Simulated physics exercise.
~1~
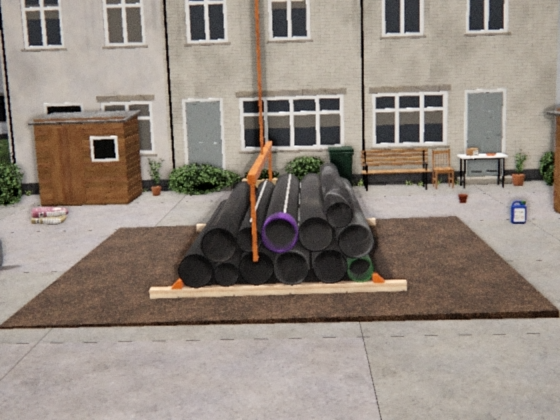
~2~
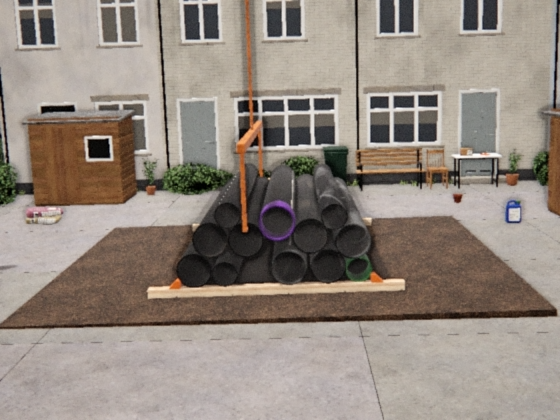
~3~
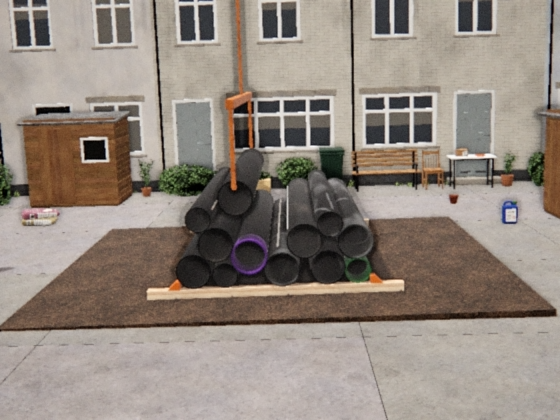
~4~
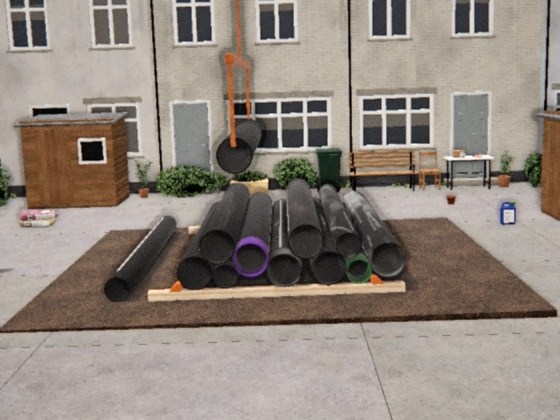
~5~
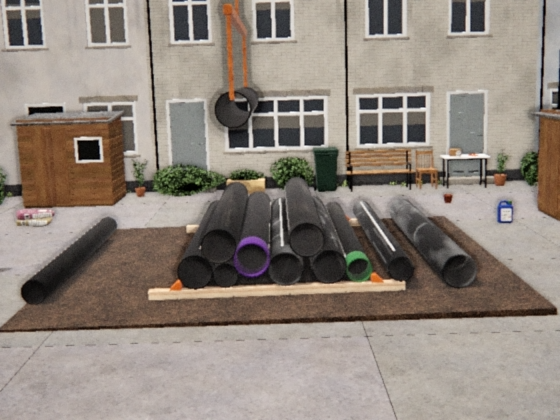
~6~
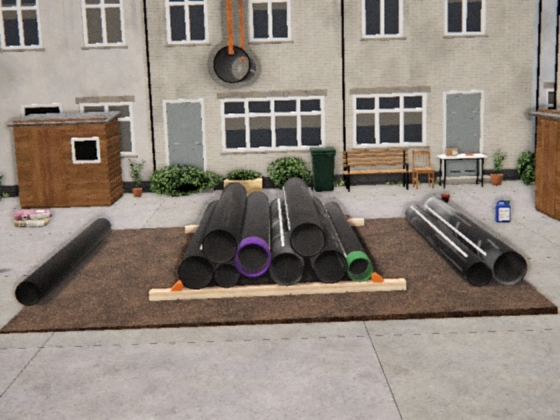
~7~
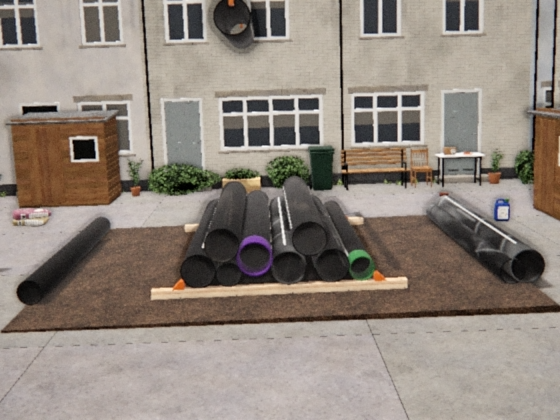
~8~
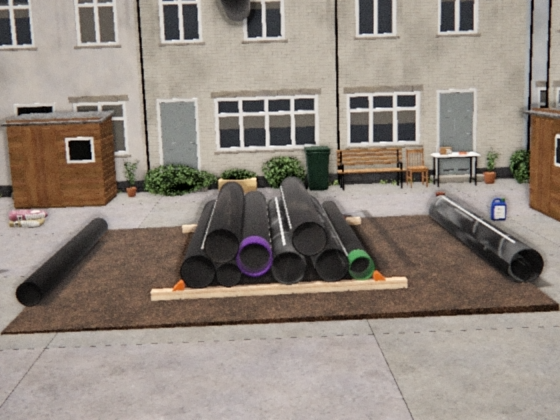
The clip opens on dark pipes stacked on timber bearers over brown soil before a row of houses, one rimmed purple and another green. An orange lifting beam draws a pipe up from within the stack, nudging the purple one upward and shoving its neighbours aside. As the hooked pipe pulls clear, the purple one drops down and left into the bottom row. One pipe rolls off to the left, then others tumble off the right side and settle on the soil. The lifted pipe rises almost out of view, leaving a smaller, still stack with the green pipe unmoved.
